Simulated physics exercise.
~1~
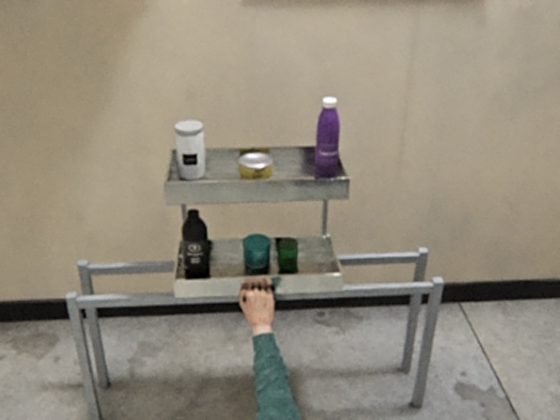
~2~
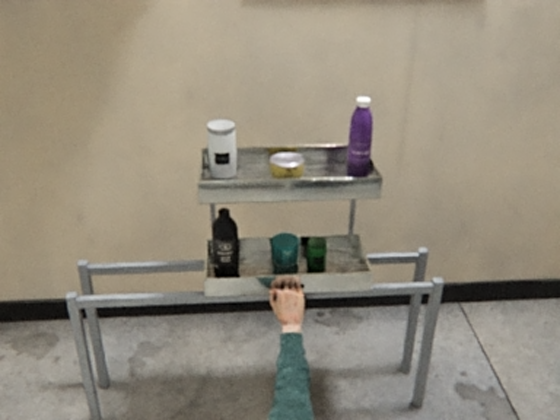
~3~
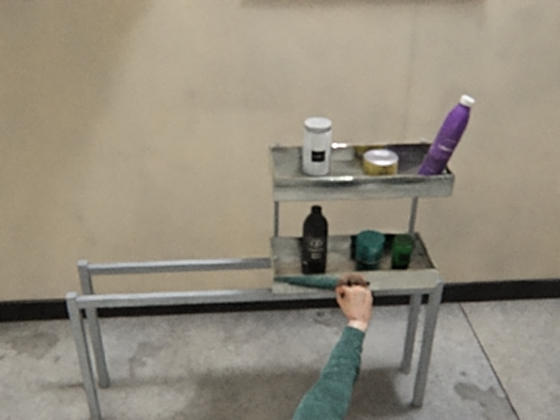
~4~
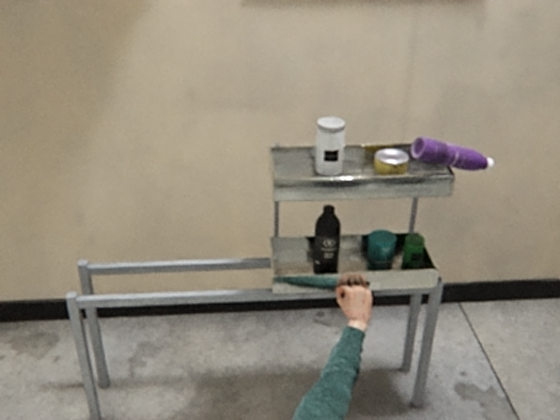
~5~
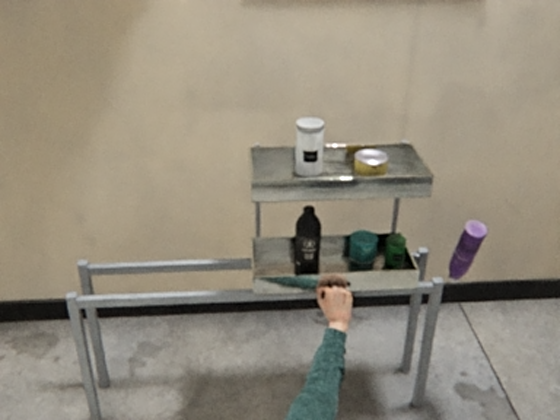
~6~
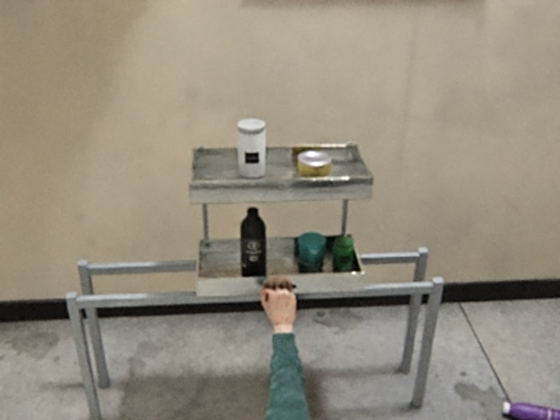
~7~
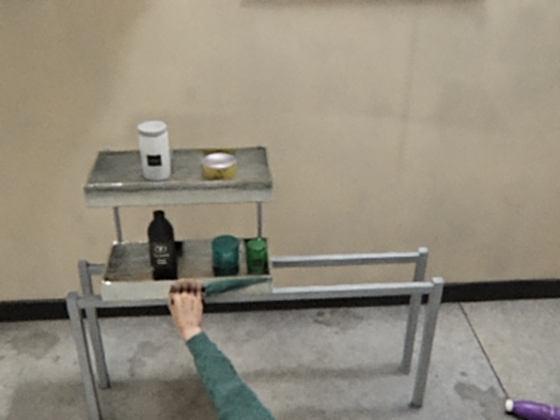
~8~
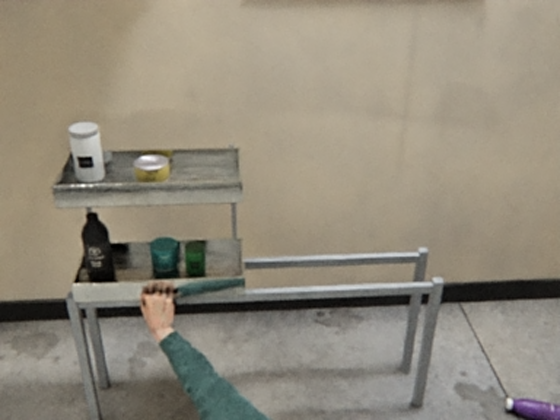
A hand sliding a two-tier rack right, the purple bottle toppling off to the floor, then moving the rack left, other items still upright.
